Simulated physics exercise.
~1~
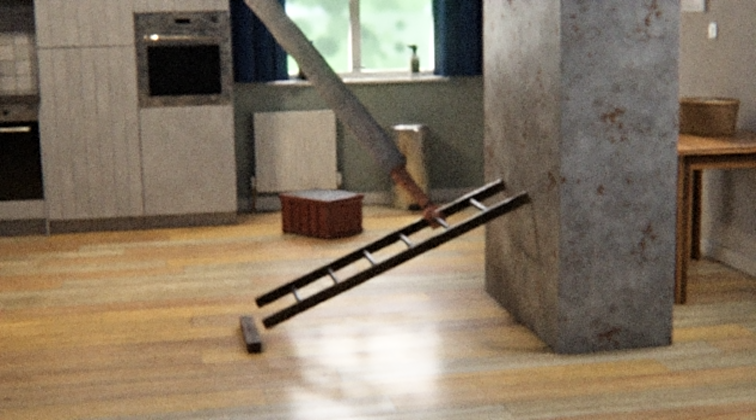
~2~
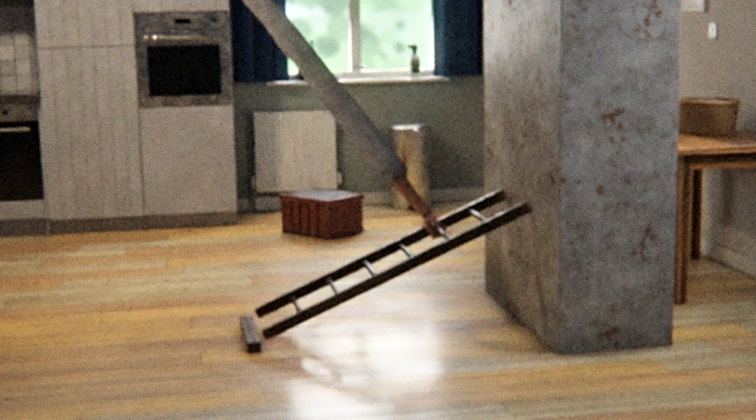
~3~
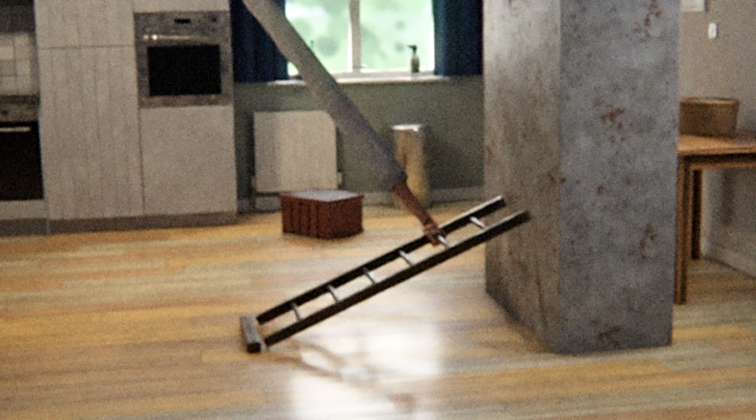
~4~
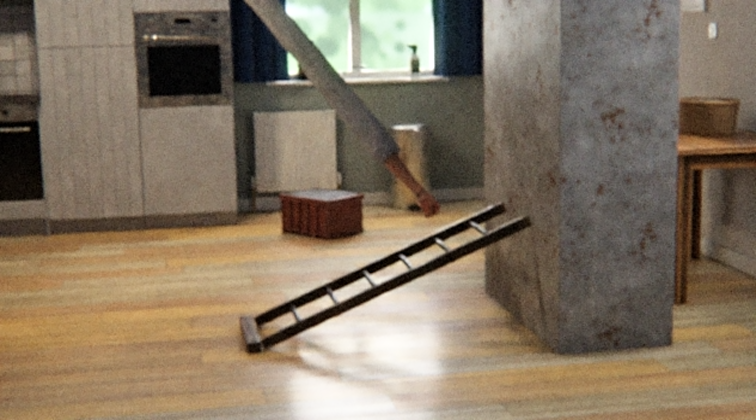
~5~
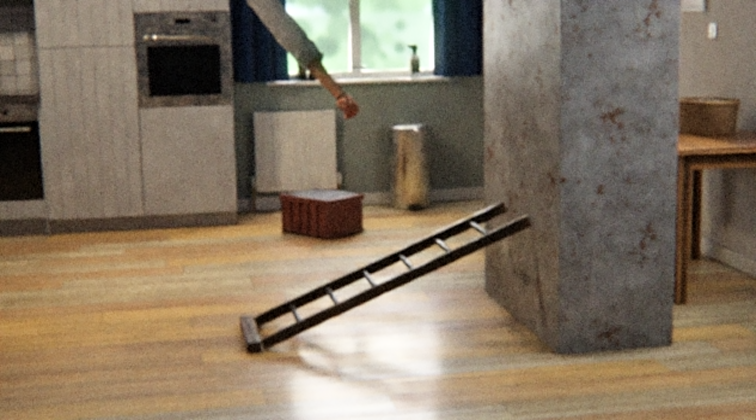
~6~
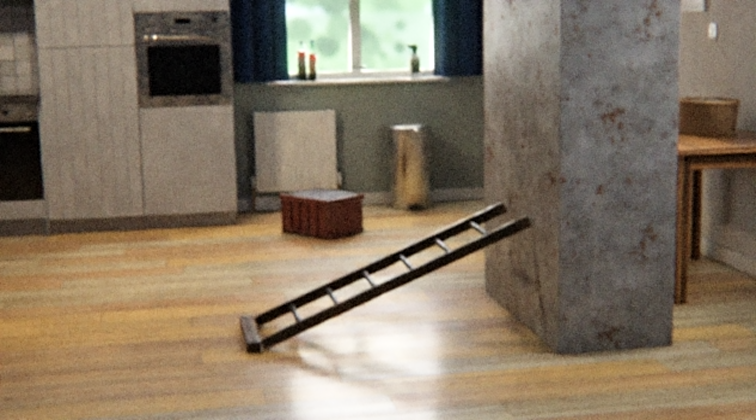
A black ladder leans at a low slant against a broad grey, rust-flecked pillar in a kitchen, seen from a still viewpoint across a shiny wooden floor. A dark batten lies on the floor at the ladder's foot on the left, with a reddish-brown box, a metal bin and a blue-curtained window behind. An arm in a grey sleeve reaches down from above and holds the ladder, lowering it slightly until its foot meets the batten. The hand then lets go and draws back up out of view. The ladder stays propped against the pillar, its foot at the batten.
